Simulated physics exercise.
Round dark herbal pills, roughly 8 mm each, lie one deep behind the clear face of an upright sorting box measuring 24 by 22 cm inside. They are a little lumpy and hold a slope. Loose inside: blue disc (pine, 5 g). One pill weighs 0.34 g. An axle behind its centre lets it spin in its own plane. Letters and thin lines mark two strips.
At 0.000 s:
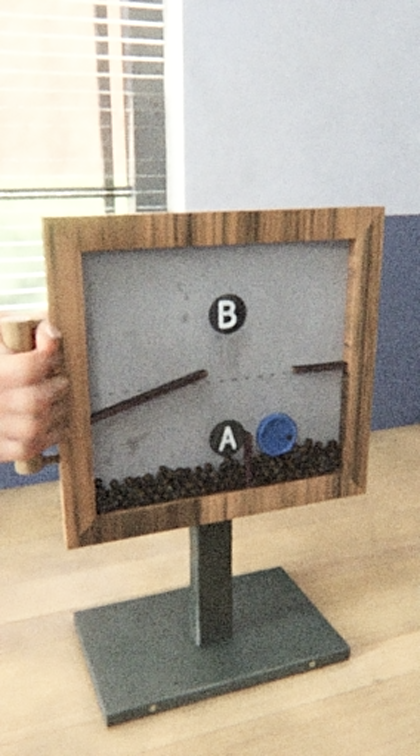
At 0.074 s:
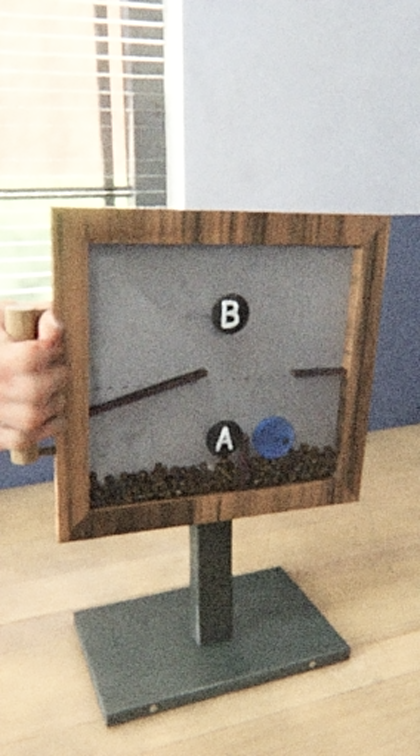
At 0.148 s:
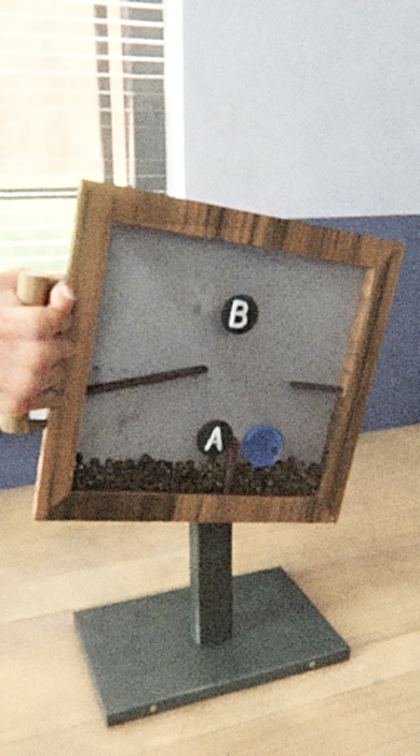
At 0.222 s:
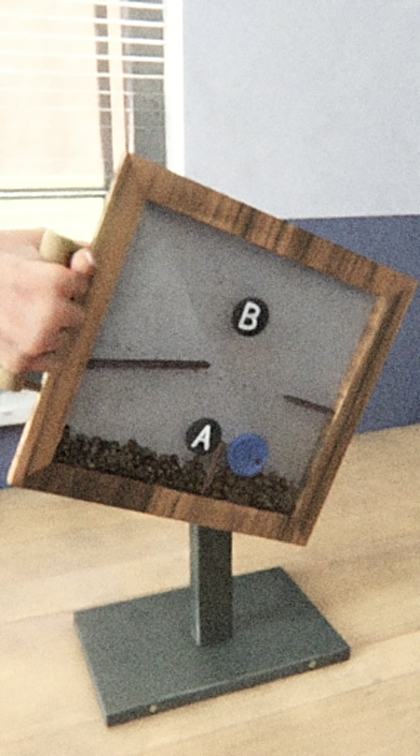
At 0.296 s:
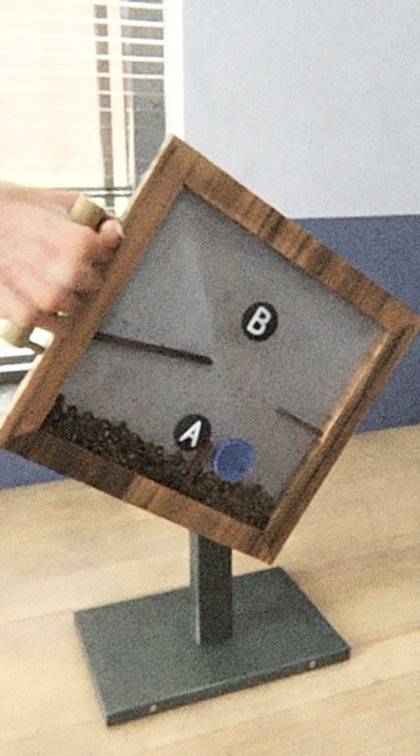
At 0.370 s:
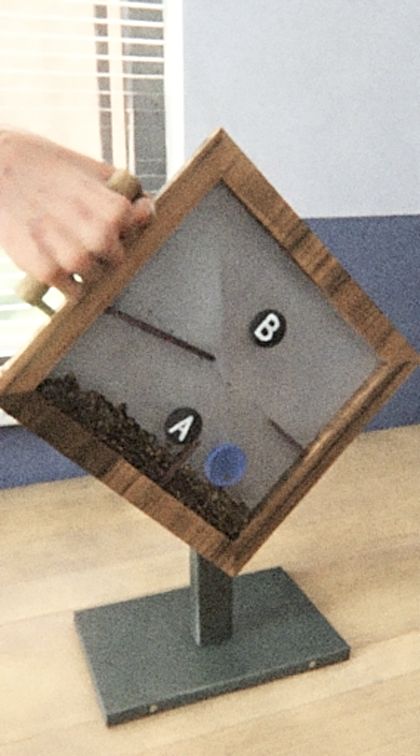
On a wooden table, a hand turns a framed box of dark pills and a blue disc clockwise.
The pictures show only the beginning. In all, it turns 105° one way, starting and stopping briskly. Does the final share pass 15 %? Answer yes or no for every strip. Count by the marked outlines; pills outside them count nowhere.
Strip A: Yes; strip B: Yes.
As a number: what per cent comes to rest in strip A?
Roughly 70 per cent.
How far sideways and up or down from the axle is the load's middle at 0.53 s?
Some 8 cm left and 5 cm below.
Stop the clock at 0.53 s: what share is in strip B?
Some 0 per cent.
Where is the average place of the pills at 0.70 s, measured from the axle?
Some 9 cm left and 2 cm below.
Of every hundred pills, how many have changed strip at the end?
Roughly 30 per cent.
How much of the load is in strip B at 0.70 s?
Roughly 0 per cent.
After 0.53 s, it stands 69° clockwise; the pills' middle is 8 cm left of and 5 cm below the centre; A 100 %.
After 0.70 s, it stands 94° clockwise; the pills' middle is 9 cm left of and 2 cm below the centre; A 100 %.
After 0.84 s, it stands 105° clockwise; the pills' middle is 8 cm left of and 2 cm below the centre; A 95 %, B 5 %.
At rest by 2.4 s, it stands 105° clockwise; A 70 %, B 30 %.
